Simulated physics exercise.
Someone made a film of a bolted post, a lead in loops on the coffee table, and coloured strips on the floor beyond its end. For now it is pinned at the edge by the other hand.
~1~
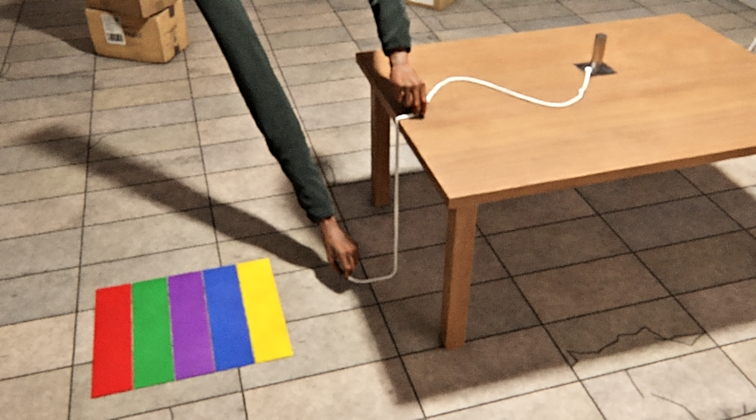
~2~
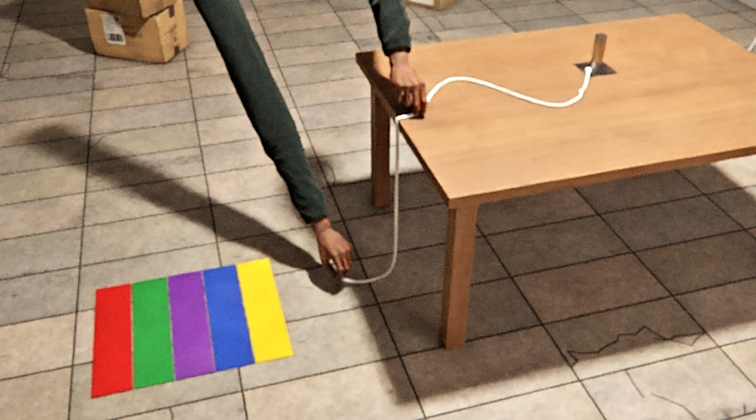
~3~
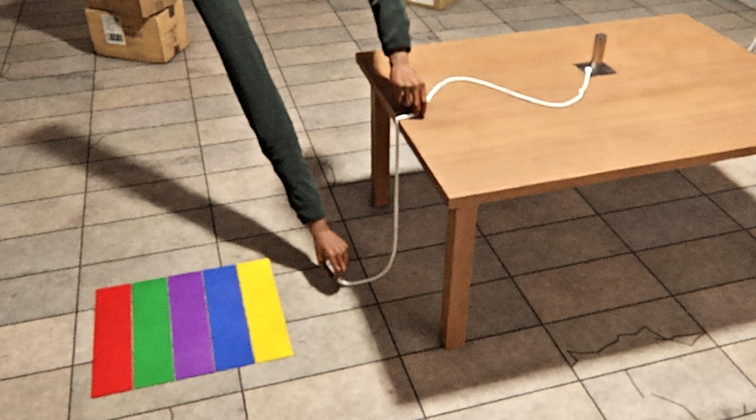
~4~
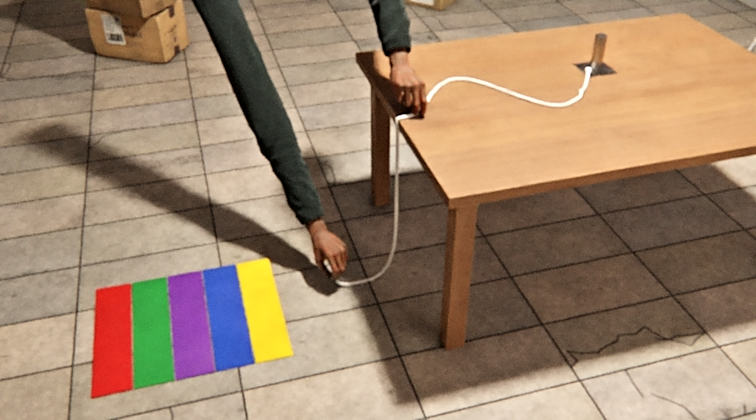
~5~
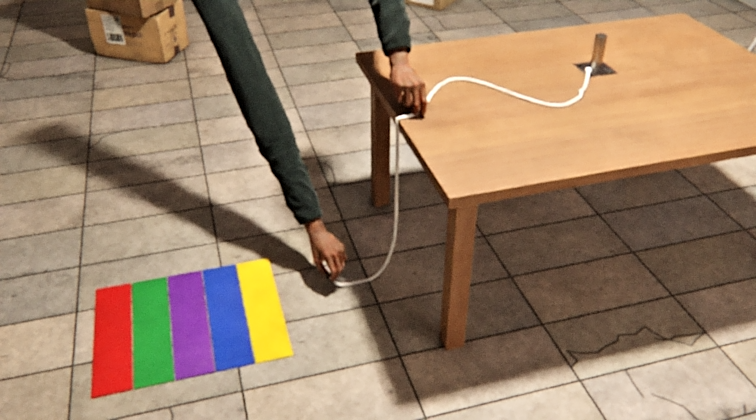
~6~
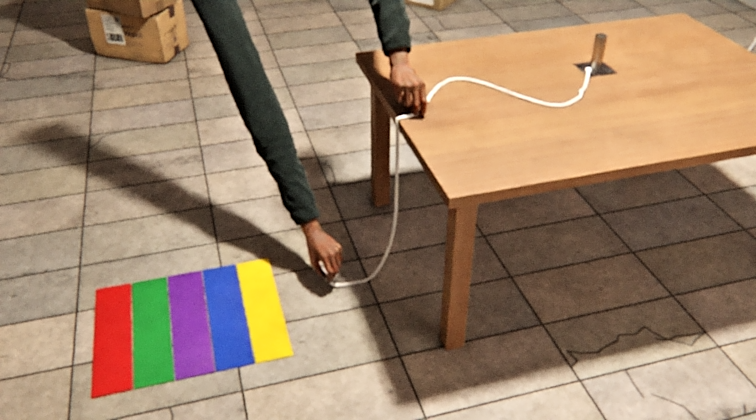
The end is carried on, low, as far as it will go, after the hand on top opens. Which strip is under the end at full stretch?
The red strip.
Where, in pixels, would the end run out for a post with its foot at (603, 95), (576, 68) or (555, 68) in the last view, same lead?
First close to (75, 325), next close to (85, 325), last close to (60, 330).
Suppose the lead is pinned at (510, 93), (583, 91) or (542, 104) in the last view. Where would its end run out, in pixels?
In order of the tries: About (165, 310), about (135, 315), about (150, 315).
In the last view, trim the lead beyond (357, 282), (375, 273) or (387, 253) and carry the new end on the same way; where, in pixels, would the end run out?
I'd put it around (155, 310) for the first cut, (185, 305) for the second and (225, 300) for the third.
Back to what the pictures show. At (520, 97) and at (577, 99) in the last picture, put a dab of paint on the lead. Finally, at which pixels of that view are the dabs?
The first finishes about (471, 93) and the second about (528, 82).
Soon after, end near (162, 310); over green.
Then, end near (127, 317); over red.
At full stretch, end near (107, 321); over red. It gets as far as the red strip.
